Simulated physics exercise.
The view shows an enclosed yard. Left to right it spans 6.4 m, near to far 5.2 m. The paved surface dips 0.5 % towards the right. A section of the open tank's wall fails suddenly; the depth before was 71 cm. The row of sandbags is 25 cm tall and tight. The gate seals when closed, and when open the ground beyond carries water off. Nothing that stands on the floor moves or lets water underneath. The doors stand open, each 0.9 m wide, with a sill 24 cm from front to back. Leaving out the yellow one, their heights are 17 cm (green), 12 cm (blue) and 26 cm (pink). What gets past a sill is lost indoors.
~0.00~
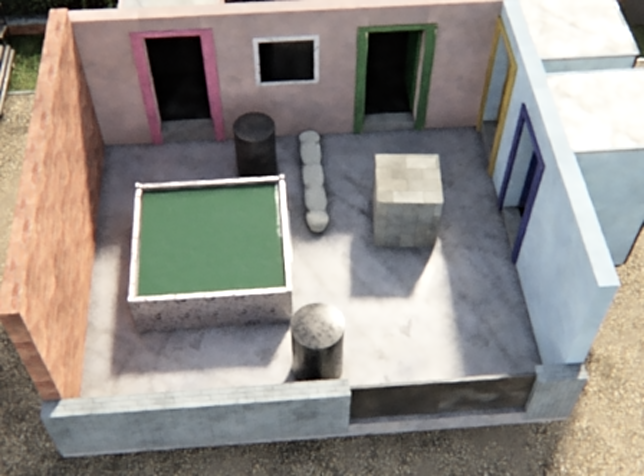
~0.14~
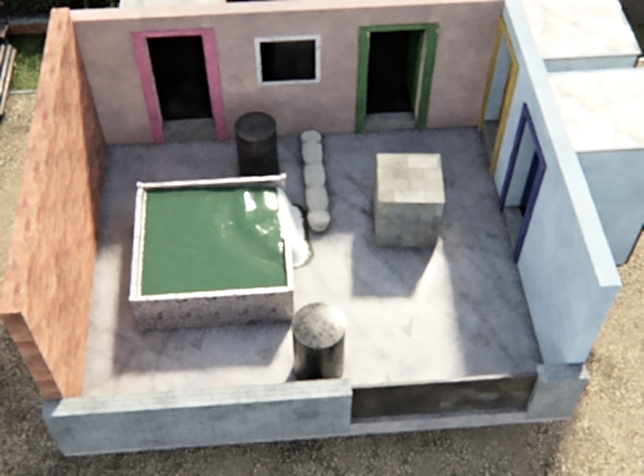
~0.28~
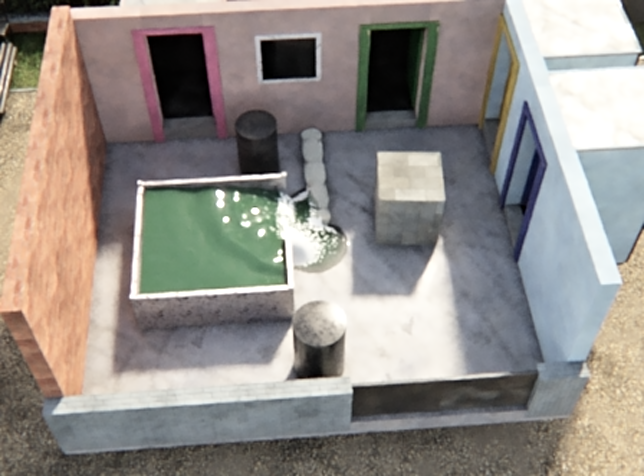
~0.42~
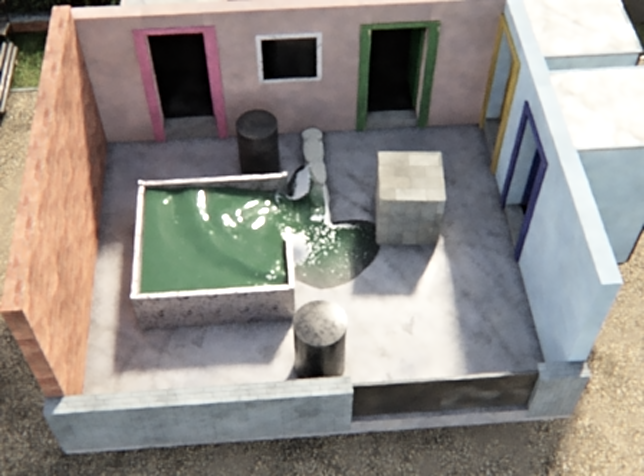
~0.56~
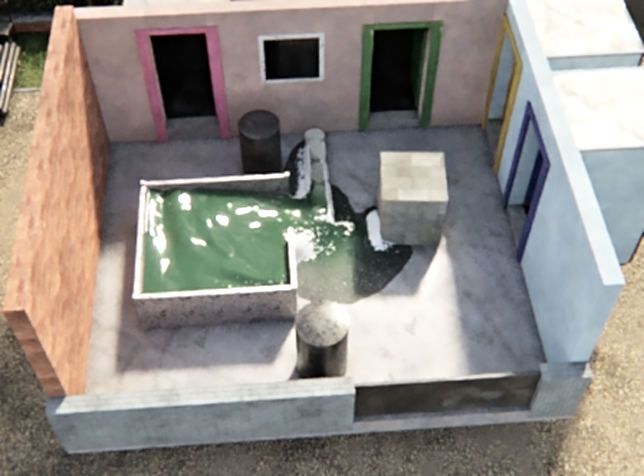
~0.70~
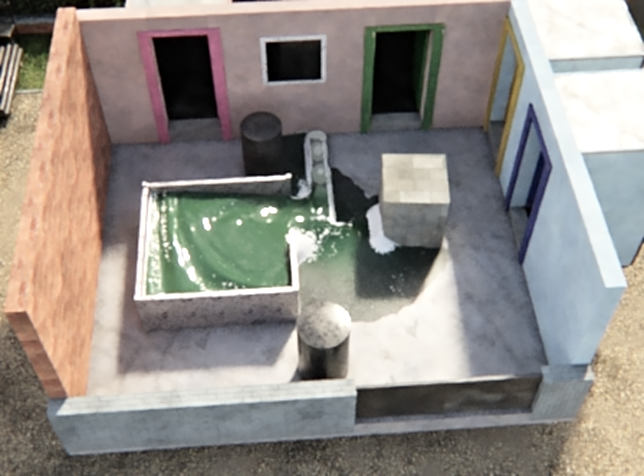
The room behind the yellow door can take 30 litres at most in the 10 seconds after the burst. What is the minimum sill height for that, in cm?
Some 14.5 cm above the ground.
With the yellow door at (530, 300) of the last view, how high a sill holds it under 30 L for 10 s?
Roughly 14.0 cm.
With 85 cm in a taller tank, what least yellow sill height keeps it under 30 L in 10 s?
Then roughly 19 cm.
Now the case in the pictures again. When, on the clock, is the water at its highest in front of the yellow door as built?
Near 2.8 s.
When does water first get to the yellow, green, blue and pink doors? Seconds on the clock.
Yellow 2.4 s, green 1.5 s, blue 1.6 s, pink 1.4 s.
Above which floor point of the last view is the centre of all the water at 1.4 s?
Around (263, 254).
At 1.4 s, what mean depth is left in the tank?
Some 50 cm.
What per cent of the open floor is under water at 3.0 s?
About 65 per cent.
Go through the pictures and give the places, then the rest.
In the first frame, the open tank at (211, 239) is whole and still, 71 cm deep; the yellow door at (495, 107) is dry.
In the second frame, the front is at (309, 256), 0.4 m from the gap at (284, 225); 0.3 m2 of floor is wet, 71 cm left at the back.
In the third frame, the front is at (341, 250), 0.8 m from the gap at (285, 226); 0.8 m2 of floor is wet, 71 cm left at the back.
In the fourth frame, the front is at (376, 244), 1.4 m from the gap at (285, 226); 1.7 m2 of floor is wet, 71 cm left at the back.
In the fifth frame, water pours out at (288, 226) and has run 1.7 m, to (403, 256); about 6 cm deep outside, 69 cm at the back.
In the sixth frame, water pours out at (289, 227) and has run 2.3 m, to (440, 256); about 5 cm deep outside, 62 cm at the back; the yellow door at (502, 107), 3.9 m from the gap, is still 2.3 m from the nearest water.
After 1.4 s water covers 35 % of the floor, deepest (56 cm) near (312, 223); it has not reached the yellow door.
After 3.0 s water covers 65 % of the floor, deepest (36 cm) near (312, 223); 19 cm at the yellow door, 0 litres in over its 26 cm sill.
After 10.0 s water covers 95 % of the floor, deepest (16 cm) near (358, 328); 12 cm at the yellow door, 0 litres in over its 26 cm sill.
At the yellow door as built, the water arrived by 2.4 s and peaked near 20 cm at 2.8 s.
Run again over the same 10 s with other heights there, 53 litres in over 12.5 cm, 11 litres over 17.5 cm. The limit of 30 litres is kept from about 14.5 cm up.
